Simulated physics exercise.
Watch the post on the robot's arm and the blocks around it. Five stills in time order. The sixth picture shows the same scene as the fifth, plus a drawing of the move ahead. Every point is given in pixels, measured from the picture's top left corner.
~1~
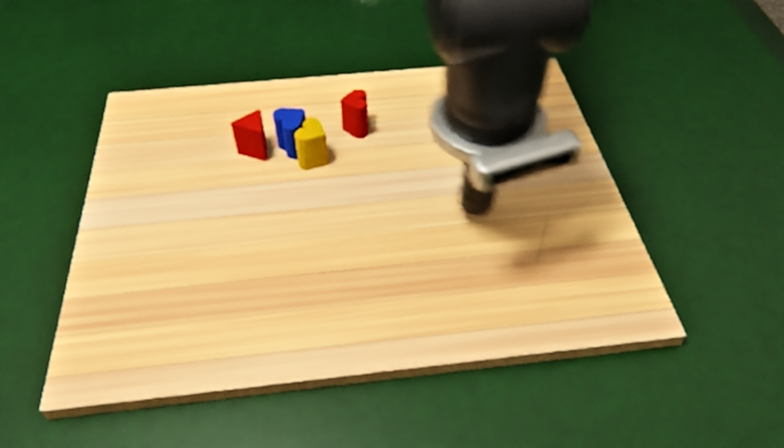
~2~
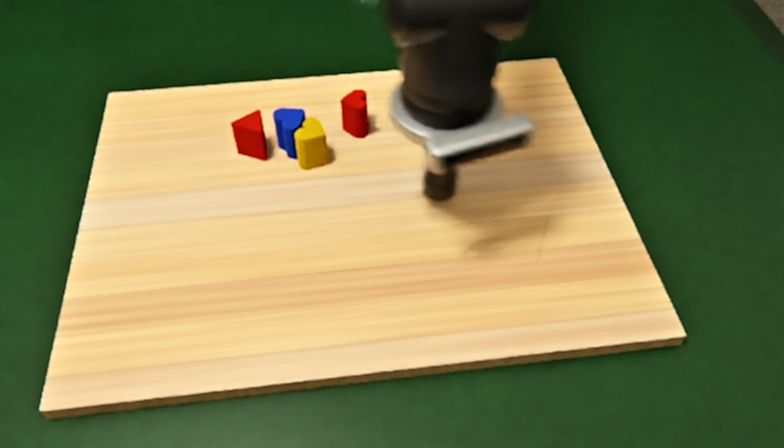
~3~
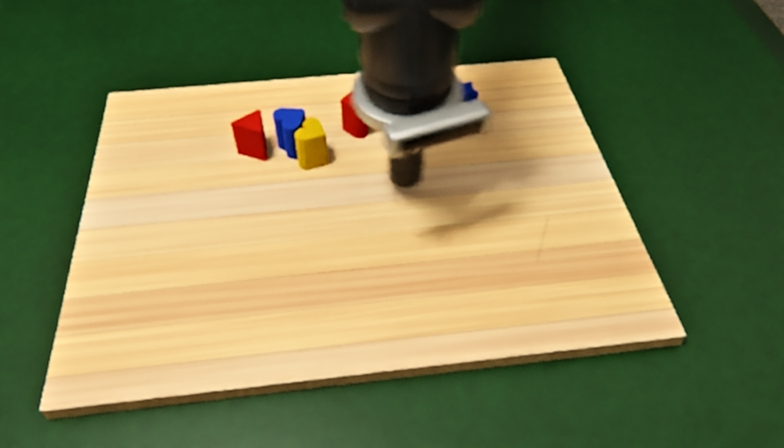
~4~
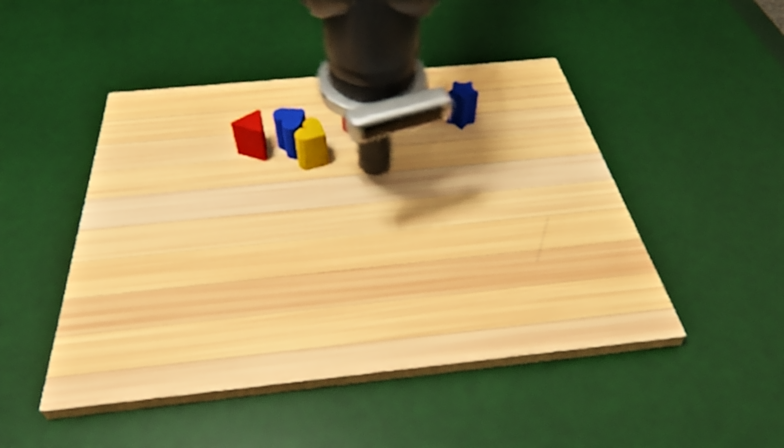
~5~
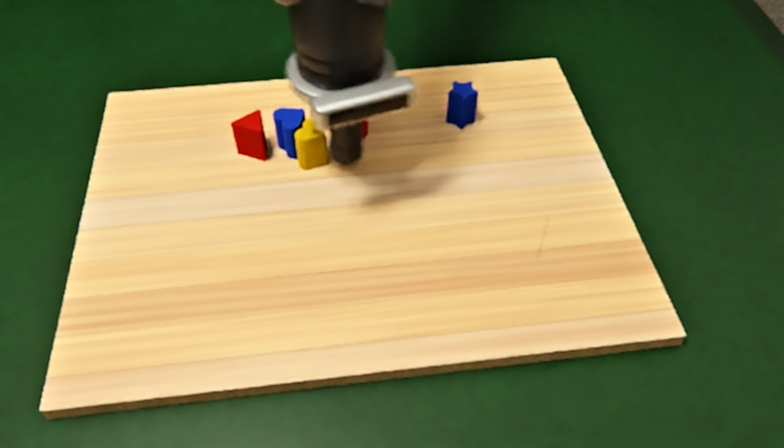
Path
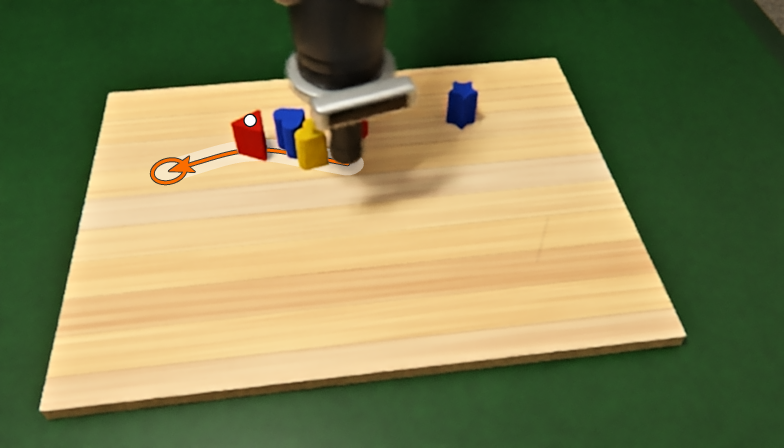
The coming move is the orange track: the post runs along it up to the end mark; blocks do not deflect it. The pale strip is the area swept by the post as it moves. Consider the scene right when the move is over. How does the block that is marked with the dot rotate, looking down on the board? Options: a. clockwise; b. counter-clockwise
That would be a.
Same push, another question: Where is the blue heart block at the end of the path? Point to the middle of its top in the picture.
About (250, 99).
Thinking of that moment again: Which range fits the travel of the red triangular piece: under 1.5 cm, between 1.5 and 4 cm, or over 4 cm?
Over 4 cm.
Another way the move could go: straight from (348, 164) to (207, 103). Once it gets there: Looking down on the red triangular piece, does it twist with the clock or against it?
It twists anticlockwise.
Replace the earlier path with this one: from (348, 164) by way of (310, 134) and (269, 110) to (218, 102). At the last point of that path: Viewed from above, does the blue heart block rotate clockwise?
Yes, that is what happens.
Path on the board, from (348, 164) by way of (290, 153) and (230, 153) to (169, 171); the dot is on the red triangular piece.
On the path given first. One third of the way, post at (287, 143); red triangular piece at (226, 118); blue heart block at (255, 101), turned 65° clockwise; yellow heart block at (255, 120), turned 25° clockwise.
Two thirds of the way, post at (225, 144); red triangular piece at (172, 114), turned 60° clockwise; blue heart block at (250, 99), turned 90° clockwise; yellow heart block at (191, 121), turned 25° clockwise.
At the end, post at (165, 161); red triangular piece at (159, 111), turned 85° clockwise; blue heart block at (250, 99), turned 90° clockwise; yellow heart block at (137, 129), turned 70° clockwise; red heart block in place.
